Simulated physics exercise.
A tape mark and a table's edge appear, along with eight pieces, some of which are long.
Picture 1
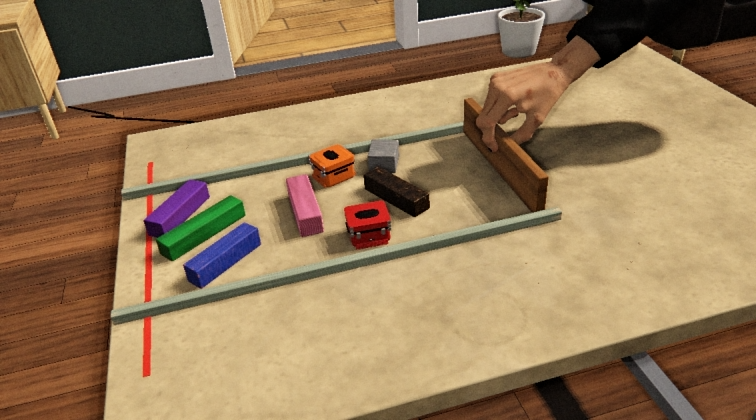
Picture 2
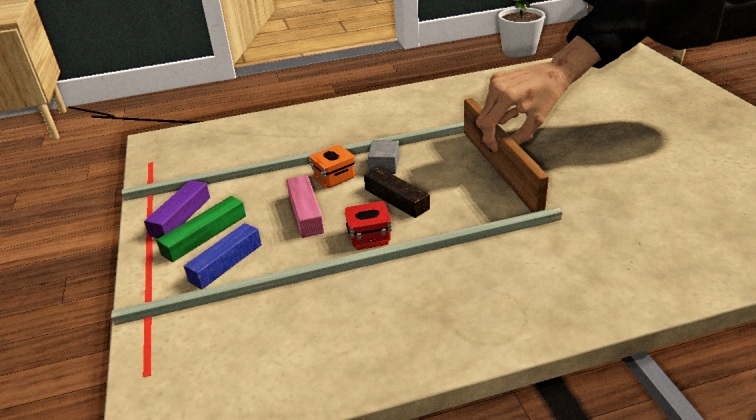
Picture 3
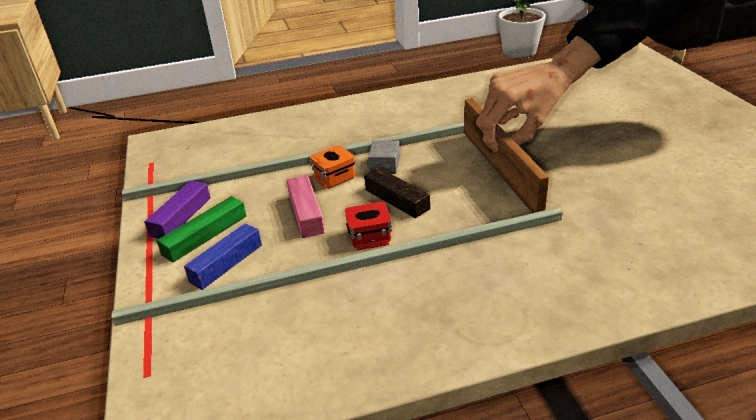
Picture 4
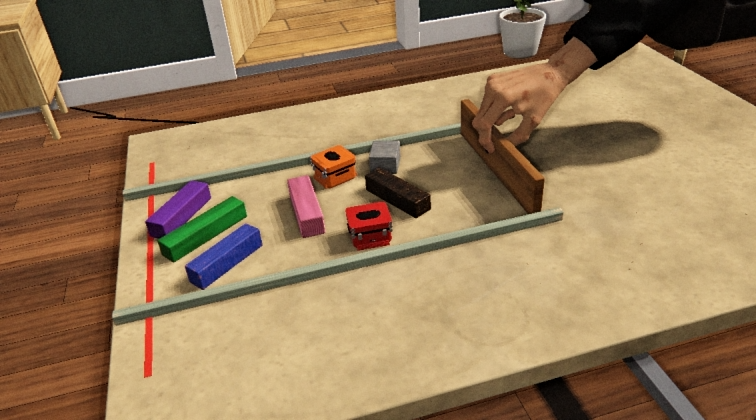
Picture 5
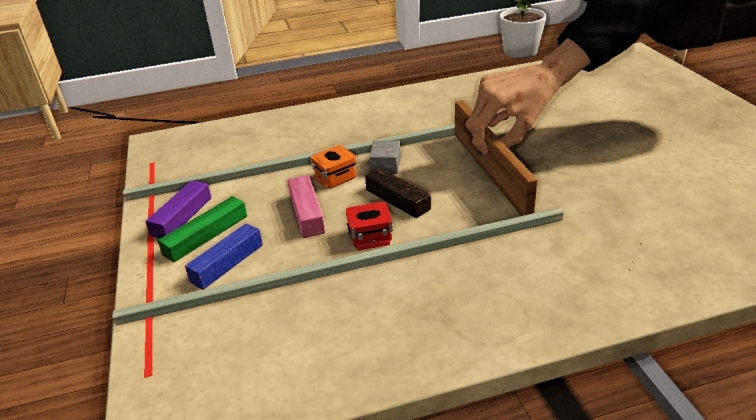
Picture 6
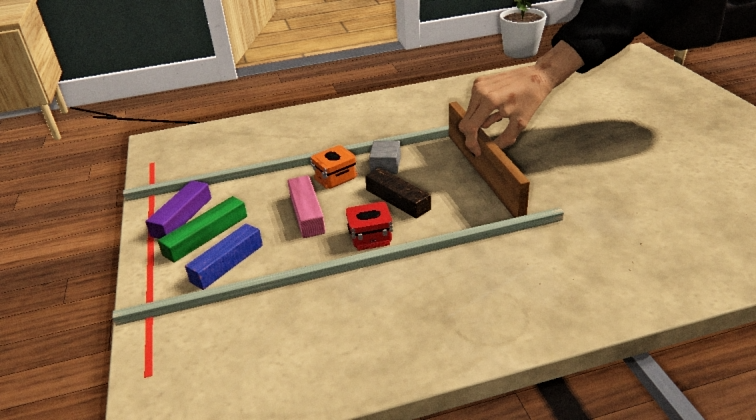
Hand holding a wooden board upright between two rails, then sliding it slightly left toward coloured blocks that stay still.
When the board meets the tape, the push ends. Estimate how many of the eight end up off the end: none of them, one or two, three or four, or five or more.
What drops is a group of five or more.
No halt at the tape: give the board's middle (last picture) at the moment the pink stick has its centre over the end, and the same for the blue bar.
Roughly at (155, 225) and roughly at (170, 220).
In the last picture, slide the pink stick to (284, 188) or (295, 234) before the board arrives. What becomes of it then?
At the first place it does not stay, and at the second it does not stay.
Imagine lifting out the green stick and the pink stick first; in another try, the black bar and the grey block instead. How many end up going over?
Count: 3 (first case); 3 (second).
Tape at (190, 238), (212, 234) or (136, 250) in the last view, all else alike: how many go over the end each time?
In that order 2, 0 and 5.
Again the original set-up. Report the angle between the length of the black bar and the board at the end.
It measures close to 0 degrees.
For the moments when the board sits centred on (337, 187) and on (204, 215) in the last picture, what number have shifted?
I make it 5 at the first spot and 8 at the other.
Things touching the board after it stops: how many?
In total, 3.
Early on, none off yet; purple stick at rest near (180, 209); green stick at rest near (204, 228); blue bar at rest near (225, 255).
A while later, none off yet; purple stick travelled about its own width near (124, 216); green stick travelled about its own width near (130, 251); blue bar travelled about its own width near (149, 275).
Finally, the number that fall off is five or more; lost, orange case, pink stick, blue bar, green stick and purple stick.
